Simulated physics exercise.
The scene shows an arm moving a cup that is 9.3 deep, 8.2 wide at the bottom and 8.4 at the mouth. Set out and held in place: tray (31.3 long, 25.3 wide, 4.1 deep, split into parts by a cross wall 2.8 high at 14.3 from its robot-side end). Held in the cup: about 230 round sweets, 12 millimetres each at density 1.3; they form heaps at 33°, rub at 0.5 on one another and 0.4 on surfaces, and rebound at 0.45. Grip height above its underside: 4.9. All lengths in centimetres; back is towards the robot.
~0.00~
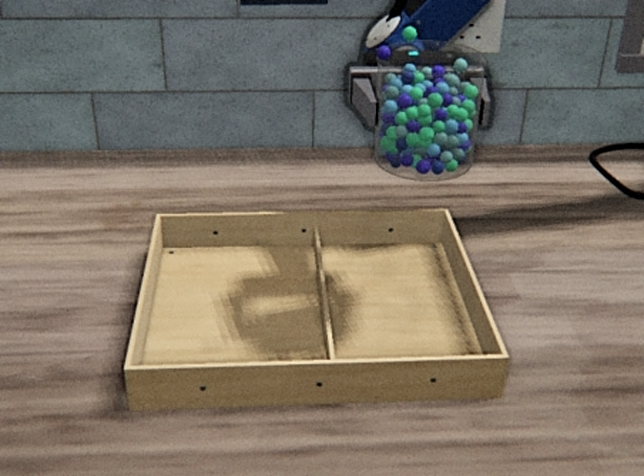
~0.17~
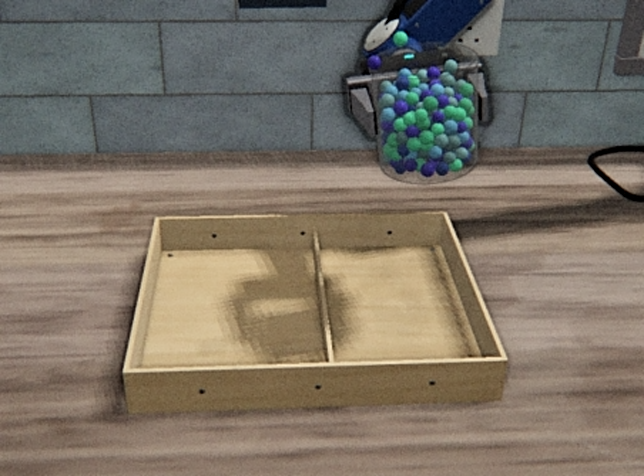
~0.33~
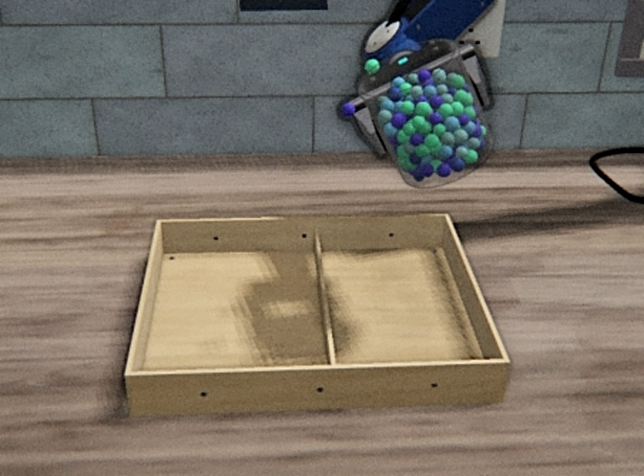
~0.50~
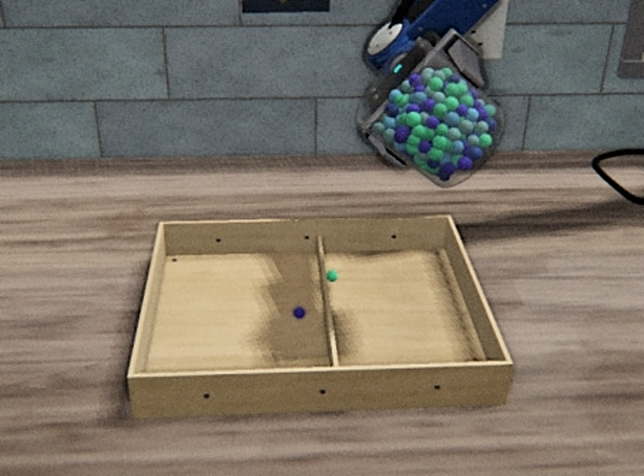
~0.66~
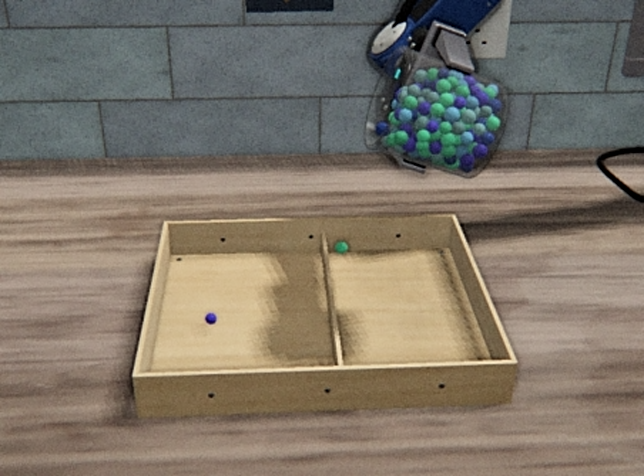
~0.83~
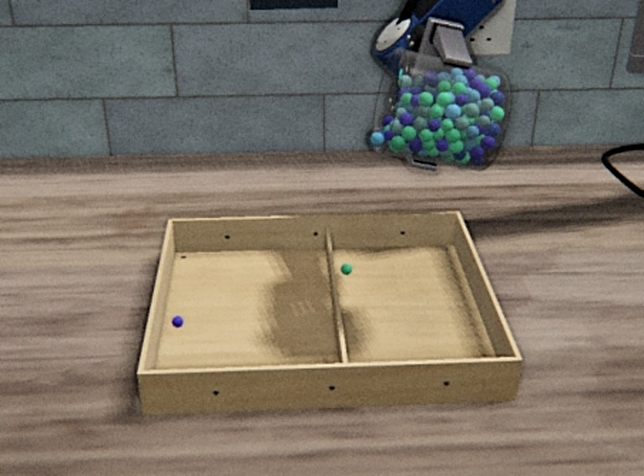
In this clip, a robotic arm tilts a clear cup of blue, green and teal balls steeply toward the left above a divided wooden tray, and two balls drop out, one landing in each compartment and rolling.
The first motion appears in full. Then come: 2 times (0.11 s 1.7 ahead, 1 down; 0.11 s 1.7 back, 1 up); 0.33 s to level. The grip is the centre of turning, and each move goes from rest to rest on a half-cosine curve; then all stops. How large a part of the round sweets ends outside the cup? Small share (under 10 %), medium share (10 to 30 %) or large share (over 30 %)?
A medium share.
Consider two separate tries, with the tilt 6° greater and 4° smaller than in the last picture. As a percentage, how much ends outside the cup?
First try near 20 %, second near 10 %.
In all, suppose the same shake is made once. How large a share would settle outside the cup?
Probably about 10 in a hundred.
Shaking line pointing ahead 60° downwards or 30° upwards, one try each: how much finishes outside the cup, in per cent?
You'd get about 10 per cent with the first setting and about 25 per cent with the second.
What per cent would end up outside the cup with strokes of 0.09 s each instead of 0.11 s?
Estimate for that case: 15 %.
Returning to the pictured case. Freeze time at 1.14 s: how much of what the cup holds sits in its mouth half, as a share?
Near 40 %.
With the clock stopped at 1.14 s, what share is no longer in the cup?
5 %.
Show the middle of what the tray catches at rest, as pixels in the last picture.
Around pixel (290, 313).
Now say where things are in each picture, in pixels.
The first frame shows the cup middle at (427, 112), level; upper third of the load around (427, 94), from x 385 to 470, top at y 35; 226 in the cup.
The second frame shows the cup middle at (426, 114), tilted 7° forward; upper third of the load around (430, 99), from x 375 to 470, top at y 40.
The third frame shows the cup middle at (428, 116), tilted 27° forward; upper third of the load around (434, 100), from x 350 to 480, top at y 65; 224 in the cup, 2 in flight or on a rim.
The fourth frame shows the cup middle at (432, 117), tilted 50° forward; upper third of the load around (440, 100), from x 300 to 490, top at y 75; 224 in the cup, 1 in the robot-side part, 1 in the far-side part.
The fifth frame shows the cup middle at (437, 115), tilted 70° forward; upper third of the load around (448, 97), from x 210 to 495, top at y 75; 224 in the cup, 1 in the robot-side part, 1 in the far-side part.
The sixth frame shows the cup middle at (441, 112), tilted 77° forward; upper third of the load around (456, 95), from x 180 to 495, top at y 75; 224 in the cup, 1 in the robot-side part, 1 in the far-side part.
After 1.14 s, tilted 77° forward, highest piece 23 above the table; 210 in the cup, 6 in the far-side part, 2 in the robot-side part, 8 in flight or on a rim.
After 1.45 s, tilted 34° forward, highest piece 24 above the table; 196 in the cup, 23 in the far-side part, 5 in the robot-side part, 2 in flight or on a rim.
After 1.80 s, level, highest piece 25 above the table; 196 in the cup, 25 in the far-side part, 5 in the robot-side part.
After 2.85 s, level, highest piece 25 above the table; 196 in the cup, 25 in the far-side part, 5 in the robot-side part.
In the end, 196 in the cup, 25 in the far-side part, 5 in the robot-side part. That is 13 % outside the cup.
